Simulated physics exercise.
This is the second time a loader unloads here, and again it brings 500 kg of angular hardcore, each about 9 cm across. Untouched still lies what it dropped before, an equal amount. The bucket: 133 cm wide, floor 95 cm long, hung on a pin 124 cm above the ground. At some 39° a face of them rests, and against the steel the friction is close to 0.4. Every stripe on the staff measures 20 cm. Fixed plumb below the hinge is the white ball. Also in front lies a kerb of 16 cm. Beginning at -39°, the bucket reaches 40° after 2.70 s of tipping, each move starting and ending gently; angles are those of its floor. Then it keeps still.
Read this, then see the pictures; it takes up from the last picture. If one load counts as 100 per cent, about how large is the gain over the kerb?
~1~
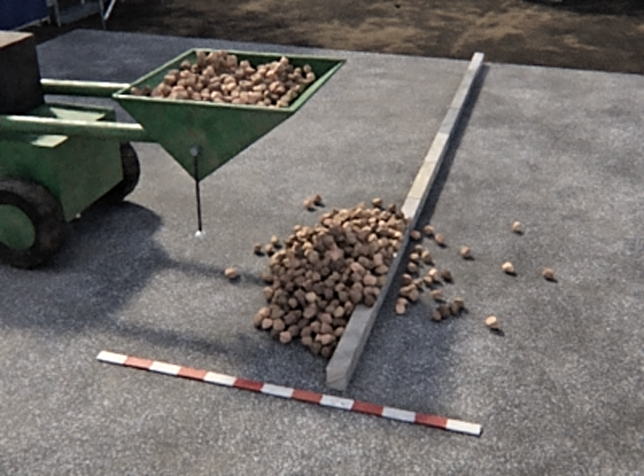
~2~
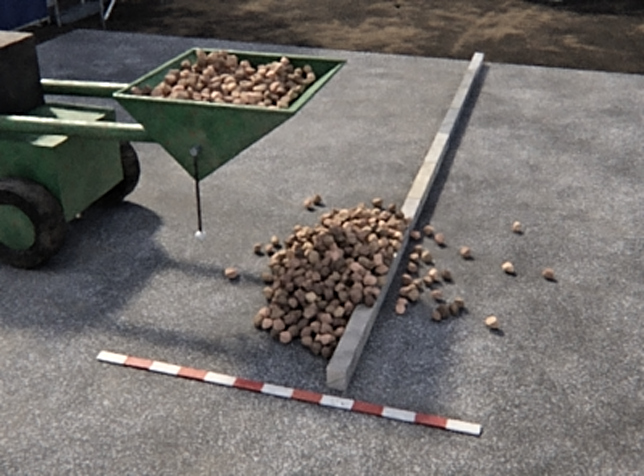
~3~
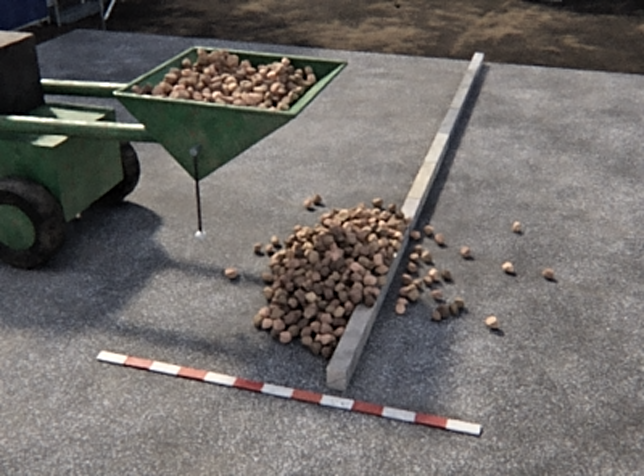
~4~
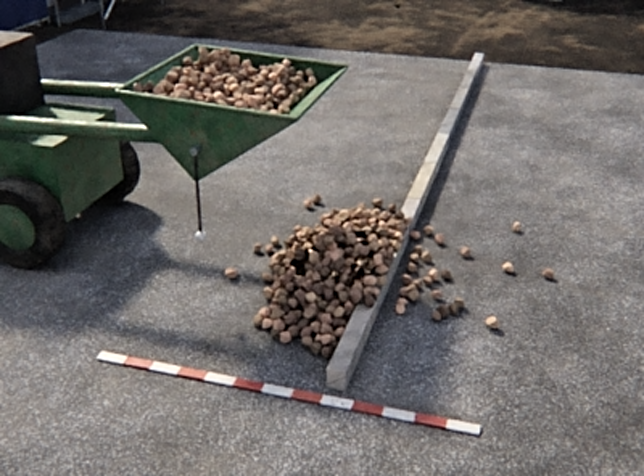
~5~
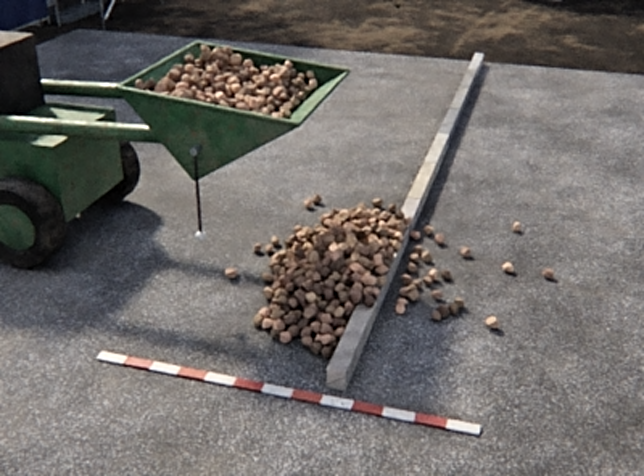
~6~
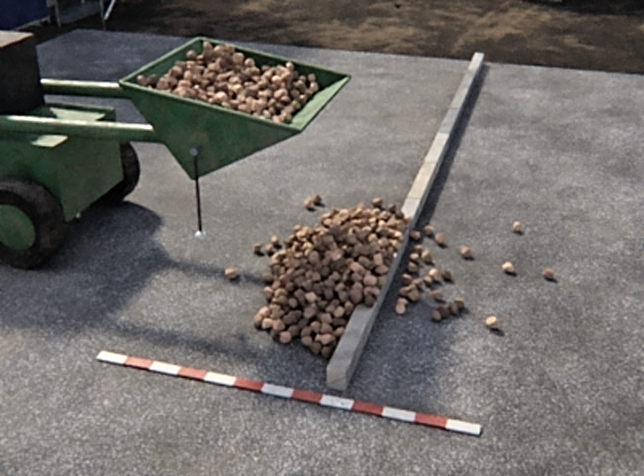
Around 6 per cent.
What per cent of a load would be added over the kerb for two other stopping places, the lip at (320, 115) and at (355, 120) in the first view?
First place about 30 %, second about 70 %.
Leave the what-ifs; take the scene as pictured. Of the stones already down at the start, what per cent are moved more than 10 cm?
I'd say roughly 5 per cent of them.
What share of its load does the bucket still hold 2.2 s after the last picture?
Near 20 per cent of the load is held.
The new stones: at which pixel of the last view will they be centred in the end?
I'd point to about (319, 246).
Then, 1.4 s after the last picture the floor is at 28°; in per cent of one load, 97 in the bucket, 98 on this side of the kerb, 5 over the kerb; the foremost stones are at (488, 281).
Then, 2.2 s after the last picture the floor is at 40°; in per cent of one load, 18 in the bucket, 175 on this side of the kerb, 7 over the kerb; the foremost stones are at (488, 281).
Then, 2.6 s after the last picture the floor is at 40°; in per cent of one load, 2 in the bucket, 189 on this side of the kerb, 8 over the kerb; the foremost stones are at (490, 280).
Then, 5.4 s after the last picture the floor is at 40°; in per cent of one load, 0 in the bucket, 189 on this side of the kerb, 11 over the kerb; the foremost stones are at (490, 280). Net gain over the kerb, 6.
